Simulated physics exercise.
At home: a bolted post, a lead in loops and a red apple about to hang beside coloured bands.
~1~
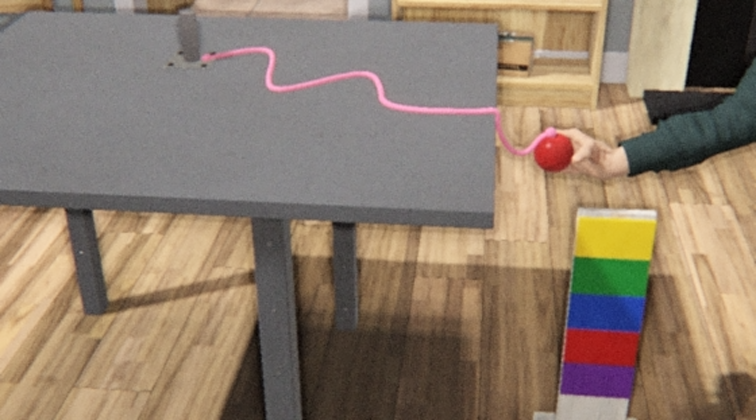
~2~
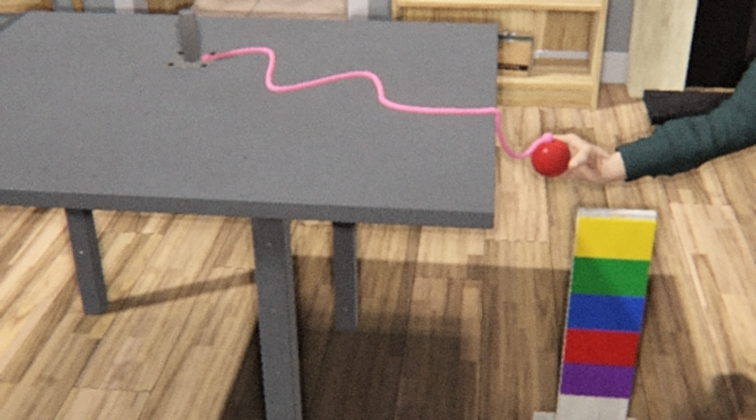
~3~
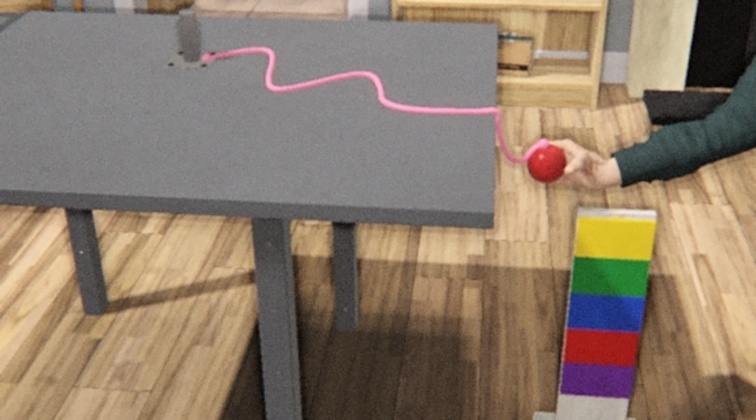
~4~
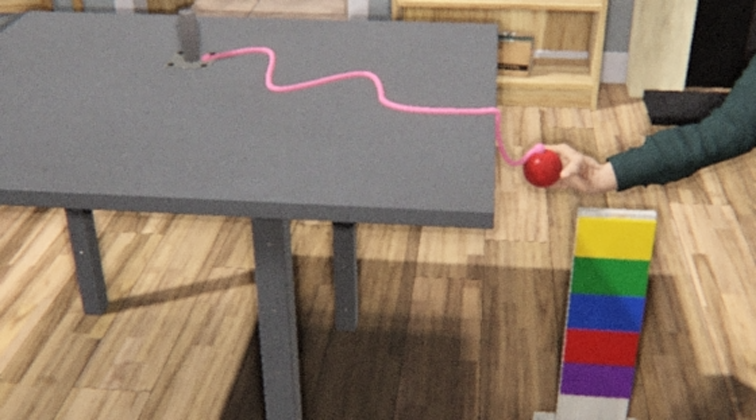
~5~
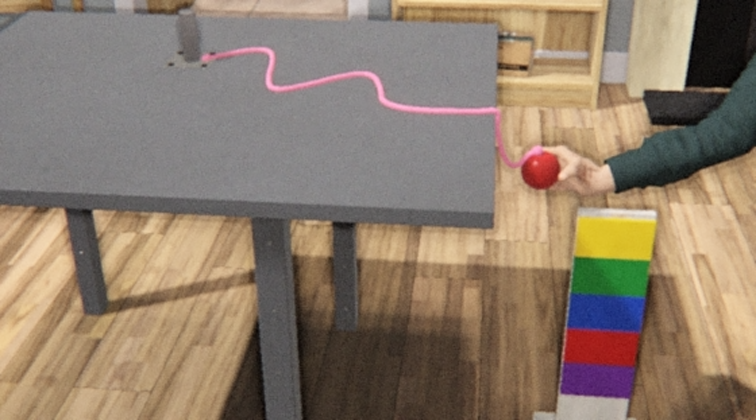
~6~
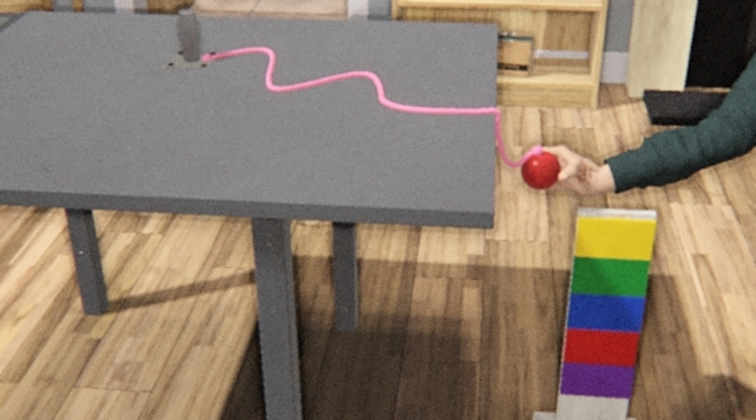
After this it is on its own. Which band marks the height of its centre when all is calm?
Its centre hangs level with the red band.
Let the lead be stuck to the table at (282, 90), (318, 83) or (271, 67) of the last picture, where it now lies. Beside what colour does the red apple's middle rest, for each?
Taking them in turn: Green; green; blue.
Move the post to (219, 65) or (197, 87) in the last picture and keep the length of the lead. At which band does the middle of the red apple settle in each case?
In that order: Purple; purple.
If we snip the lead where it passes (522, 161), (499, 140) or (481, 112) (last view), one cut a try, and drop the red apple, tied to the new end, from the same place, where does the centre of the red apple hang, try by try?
The places are (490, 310), (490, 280) and (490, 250).
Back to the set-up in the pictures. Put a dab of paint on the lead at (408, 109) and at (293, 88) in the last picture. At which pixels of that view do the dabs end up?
At (491, 170), then (387, 83).
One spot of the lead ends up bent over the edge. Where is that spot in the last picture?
At (379, 85), roughly.
Early on, apple near (503, 325); level with red.
Midway, apple near (480, 325); level with red.
Finally, apple near (481, 327); level with red. Its middle rests at the red band.
